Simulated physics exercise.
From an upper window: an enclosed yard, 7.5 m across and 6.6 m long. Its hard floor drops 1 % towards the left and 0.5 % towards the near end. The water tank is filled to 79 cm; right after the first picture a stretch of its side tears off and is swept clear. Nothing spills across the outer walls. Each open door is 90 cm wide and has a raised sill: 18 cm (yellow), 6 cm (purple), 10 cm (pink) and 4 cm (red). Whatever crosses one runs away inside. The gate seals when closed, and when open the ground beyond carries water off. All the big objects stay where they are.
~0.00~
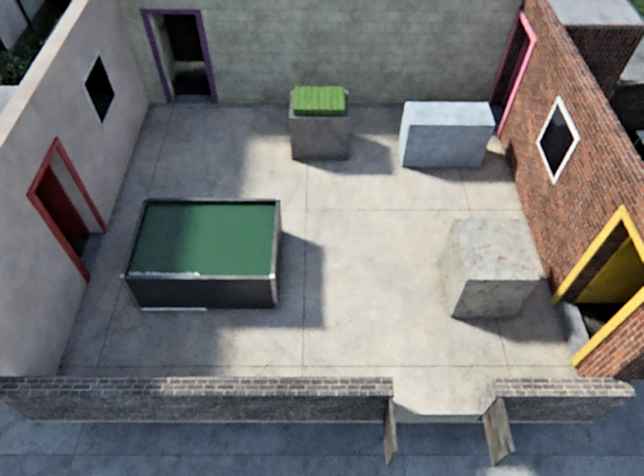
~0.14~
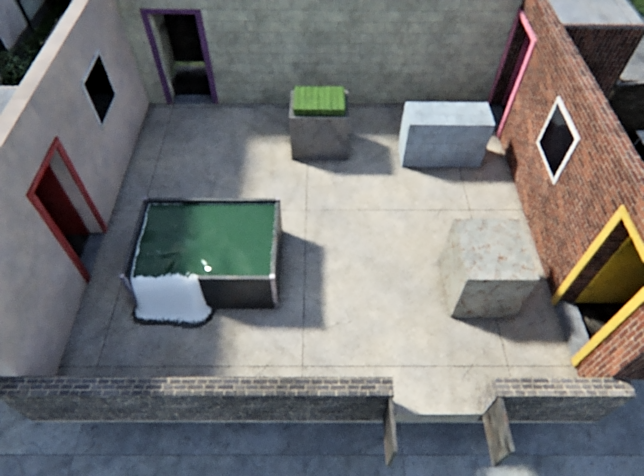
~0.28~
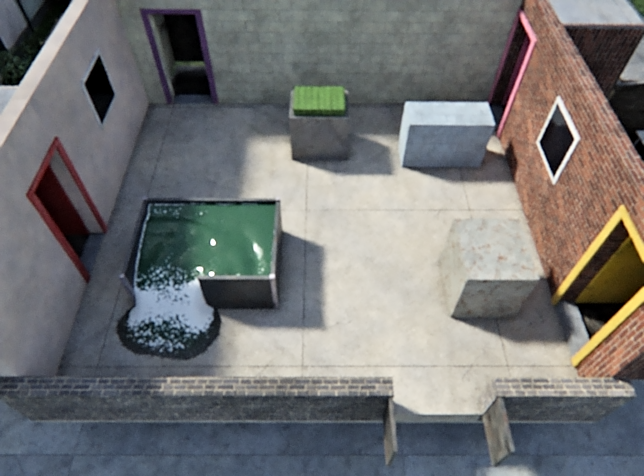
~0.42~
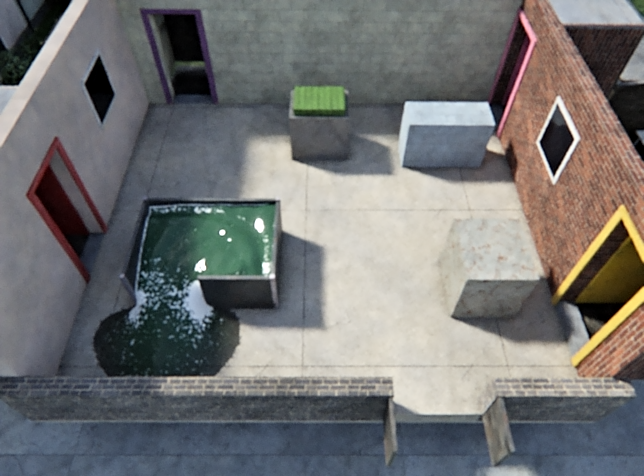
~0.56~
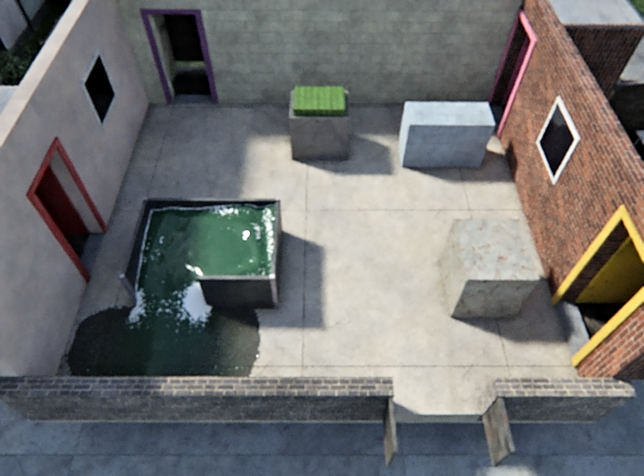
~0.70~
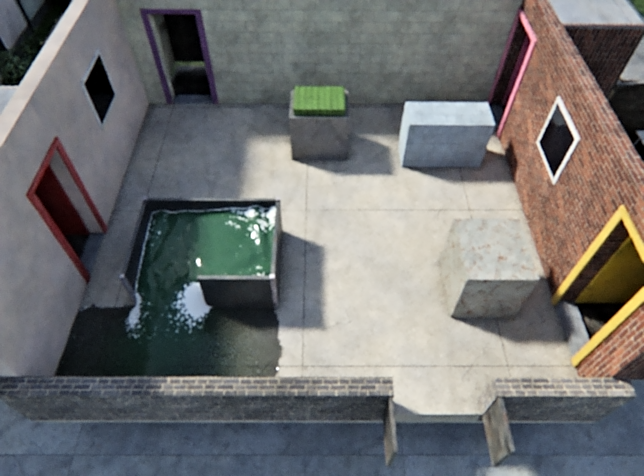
A large tank of green water in a walled yard lost part of its near side at the left, and water gushed out, foaming, then spread in a dark pool across the floor to the near wall.
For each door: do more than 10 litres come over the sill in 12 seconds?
Door by door: At the yellow door it keeps below the limit; at the purple door it passes the limit; at the pink door it stays under the limit; at the red door it goes over the limit.
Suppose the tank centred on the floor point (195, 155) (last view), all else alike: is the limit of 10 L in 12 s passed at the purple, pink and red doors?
Then: Purple under, pink below, red past it.
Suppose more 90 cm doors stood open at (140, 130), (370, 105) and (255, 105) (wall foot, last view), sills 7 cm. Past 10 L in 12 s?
In that order: Above, under, under.
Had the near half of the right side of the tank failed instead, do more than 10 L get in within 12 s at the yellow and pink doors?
Against that limit: Yellow under, pink under.
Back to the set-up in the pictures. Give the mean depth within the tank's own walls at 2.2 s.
Some 35 cm.
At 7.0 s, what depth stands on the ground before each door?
In cm: Yellow 7, purple 12, pink 1, red 5.
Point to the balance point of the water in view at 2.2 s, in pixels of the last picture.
Around (192, 308).
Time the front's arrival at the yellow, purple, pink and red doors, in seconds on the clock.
Arrival: Yellow 3.0 s, purple 3.2 s, pink 7.0 s, red 1.8 s.
After 1.4 s water covers 10 % of the floor and is deepest (70 cm) near (49, 397); yellow door not reached, purple door not reached, pink door not reached, red door not reached.
After 2.2 s water covers 25 % of the floor and is deepest (42 cm) near (49, 397); yellow door not reached, purple door not reached, pink door not reached, red door 7 cm at the sill, 0 L in.
After 3.5 s water covers 50 % of the floor and is deepest (29 cm) near (49, 397); yellow door 15 cm at the sill, 0 L in, purple door 10 cm at the sill, 3 L in, pink door not reached, red door 7 cm at the sill, 6 L in.
After 7.0 s water covers 80 % of the floor and is deepest (14 cm) near (49, 397); yellow door 7 cm at the sill, 0 L in, purple door 12 cm at the sill, 117 L in, pink door not reached, red door 5 cm at the sill, 19 L in.
After 12.0 s water covers 100 % of the floor and is deepest (9 cm) near (105, 235); yellow door 2 cm at the sill, 0 L in, purple door 5 cm at the sill, 148 L in, pink door 6 cm at the sill, 0 L in, red door 5 cm at the sill, 22 L in.
